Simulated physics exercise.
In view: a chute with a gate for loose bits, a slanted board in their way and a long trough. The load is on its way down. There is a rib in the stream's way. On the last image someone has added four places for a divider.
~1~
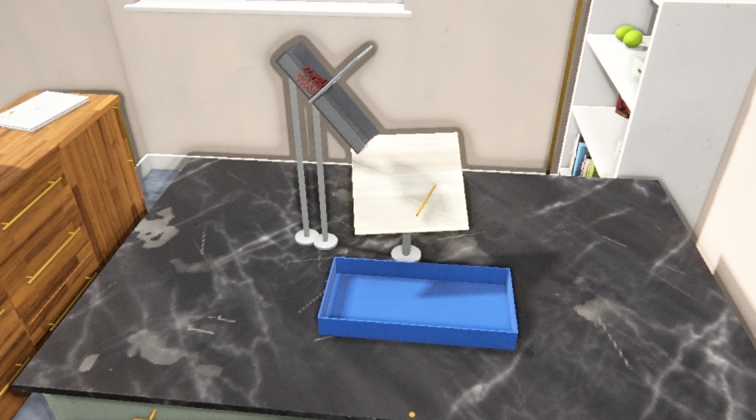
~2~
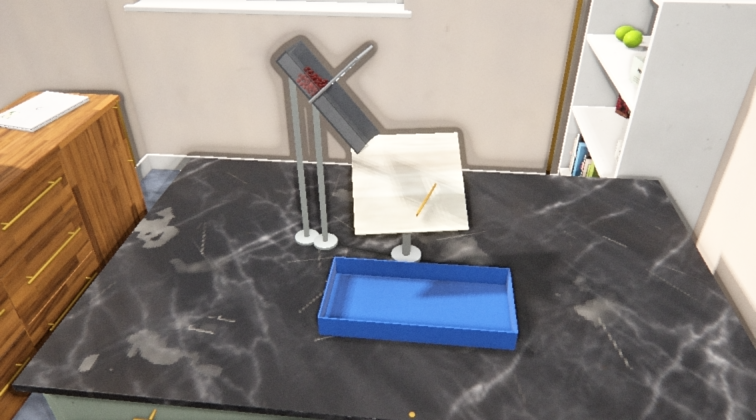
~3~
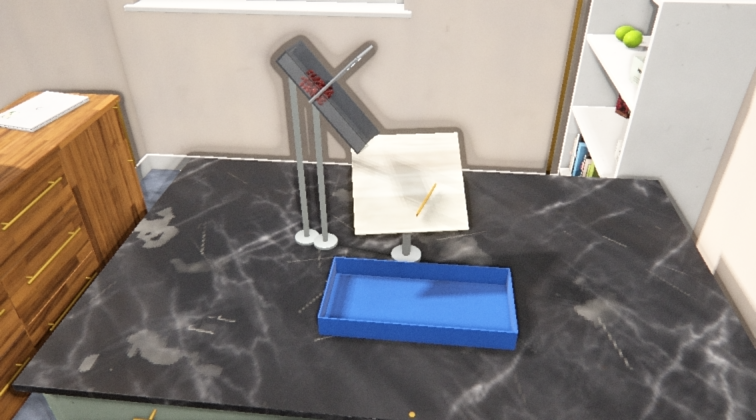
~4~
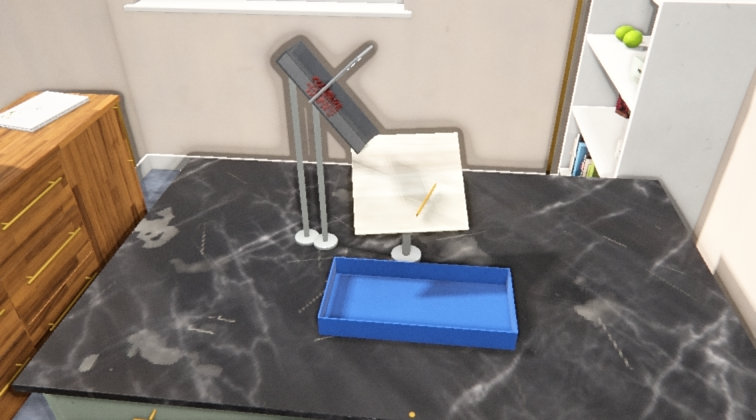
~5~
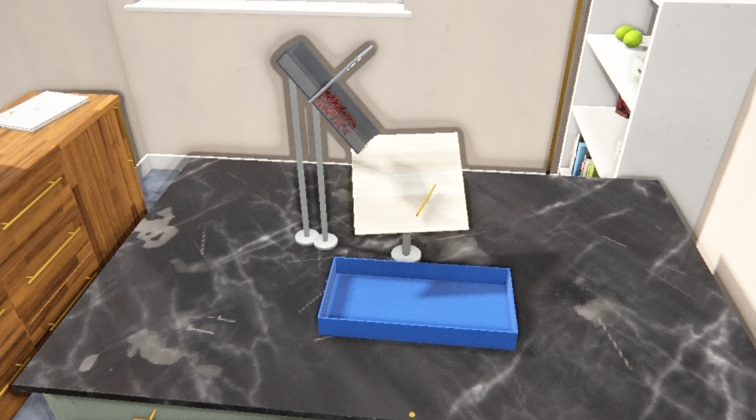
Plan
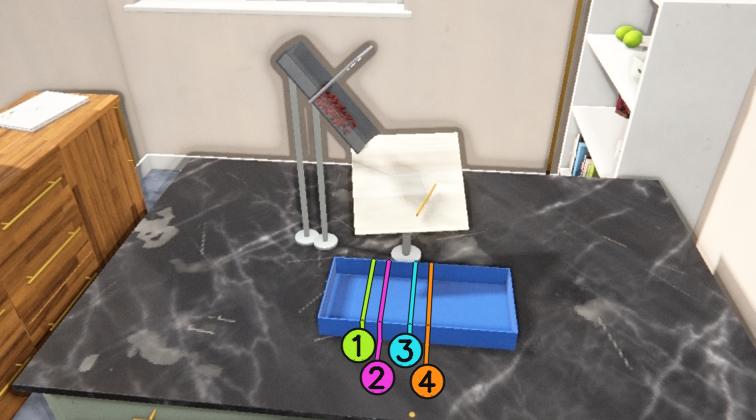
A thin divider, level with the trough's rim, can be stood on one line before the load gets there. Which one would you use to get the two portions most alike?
Best: 3.
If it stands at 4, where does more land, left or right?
Left.
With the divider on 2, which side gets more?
The right side.
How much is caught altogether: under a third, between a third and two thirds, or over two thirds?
About that: Over two thirds.
On the marked copy, line 1 crosses the front rim at (362, 321); line 2 crosses the front rim at (379, 322); line 3 crosses the front rim at (410, 324); line 4 crosses the front rim at (428, 326).
With 1, of what is caught, none at all on the left of the divider, the whole lot on the right.
With 2, of what is caught, only a few on the left of the divider, all but a few on the right.
With 3, of what is caught, close to two thirds on the left of the divider, close to a third on the right.
With 4, of what is caught, all but a few on the left of the divider, a small share on the right.
